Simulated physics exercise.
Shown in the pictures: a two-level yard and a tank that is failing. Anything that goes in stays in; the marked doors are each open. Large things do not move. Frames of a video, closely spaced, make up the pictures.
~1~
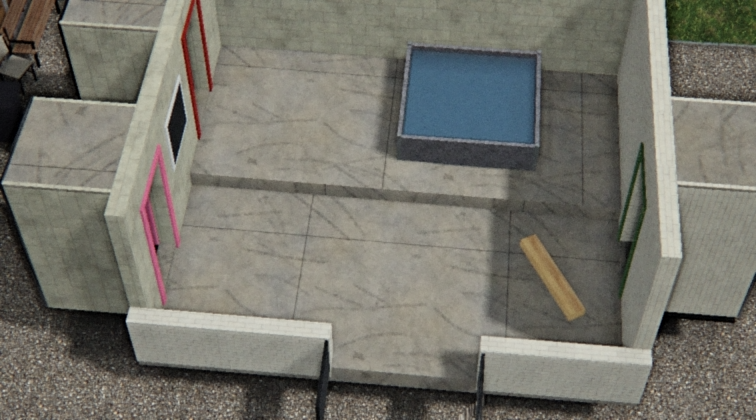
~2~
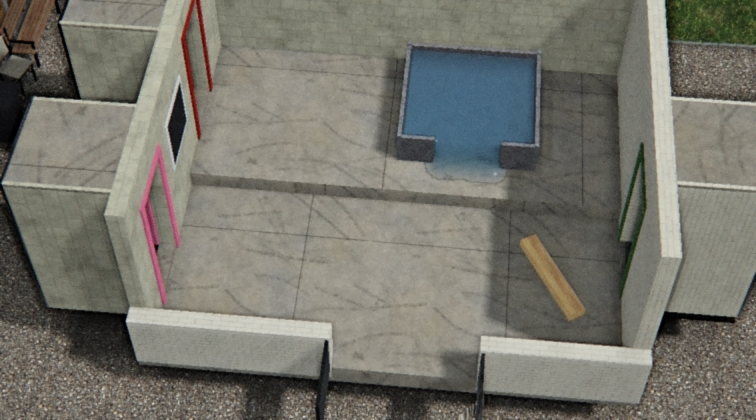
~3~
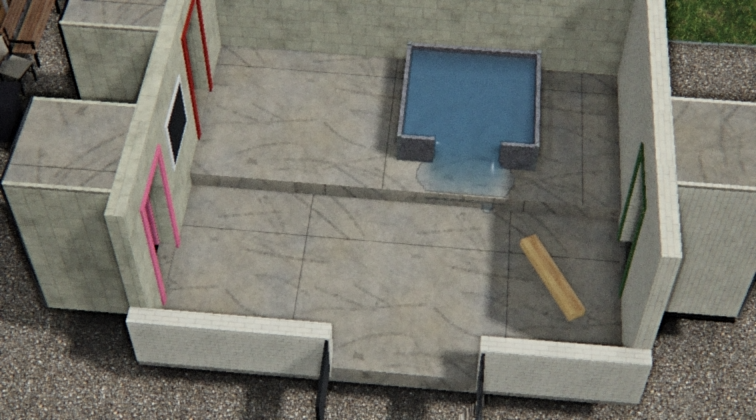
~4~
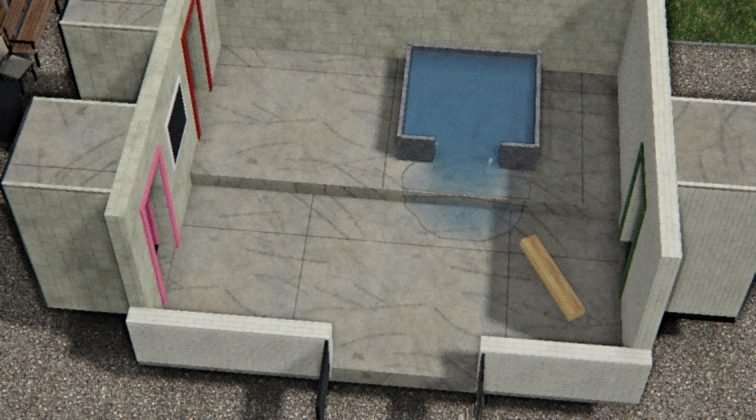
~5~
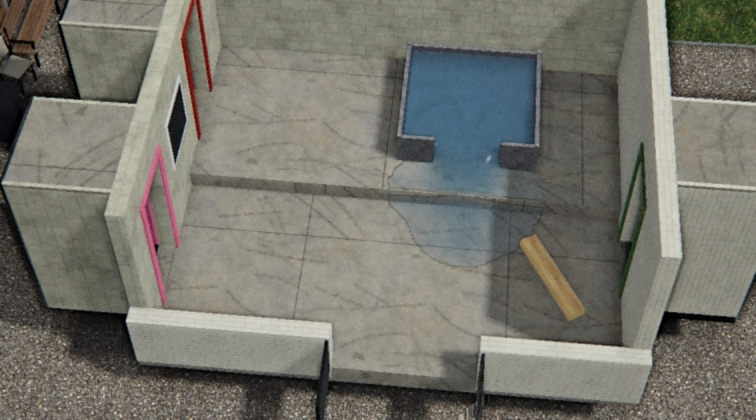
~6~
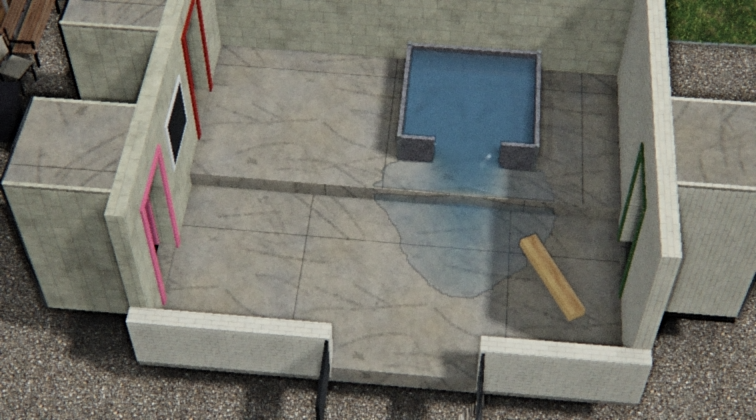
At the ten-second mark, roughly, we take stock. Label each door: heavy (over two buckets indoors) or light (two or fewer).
Red door - light; green door - heavy; pink door - light.
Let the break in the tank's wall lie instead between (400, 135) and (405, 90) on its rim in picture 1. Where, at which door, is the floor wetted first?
My answer: The door marked red.
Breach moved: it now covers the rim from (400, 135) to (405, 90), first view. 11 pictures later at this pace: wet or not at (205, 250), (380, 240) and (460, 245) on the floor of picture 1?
Point by point: Soaked; unwetted; unwetted.
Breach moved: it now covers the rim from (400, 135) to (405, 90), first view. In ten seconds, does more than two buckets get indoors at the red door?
Red door: Exceeds the limit.
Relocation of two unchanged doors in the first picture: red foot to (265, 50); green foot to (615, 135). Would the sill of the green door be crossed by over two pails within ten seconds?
Note: Green door keeps within limits.
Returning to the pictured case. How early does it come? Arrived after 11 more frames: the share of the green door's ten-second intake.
Around 0 percent.
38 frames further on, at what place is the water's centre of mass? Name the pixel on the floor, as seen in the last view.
Close to pixel (472, 217).
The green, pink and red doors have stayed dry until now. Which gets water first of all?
Going by the pictures, it would be the door marked green.
A moment on, water covers 25 % of the floor; the red door not reached, the green door not reached, the pink door not reached.
Next, water covers 35 % of the floor; the red door not reached, the green door wet at the sill, nothing in, the pink door not reached.
Then, water covers 40 % of the floor; the red door not reached, the green door under two buckets in, the pink door not reached.
Later, water covers 50 % of the floor; the red door not reached, the green door over two buckets in, the pink door wet at the sill, nothing in.
In the end, water covers 55 % of the floor; the red door not reached, the green door far over two buckets in, the pink door wet at the sill, nothing in.
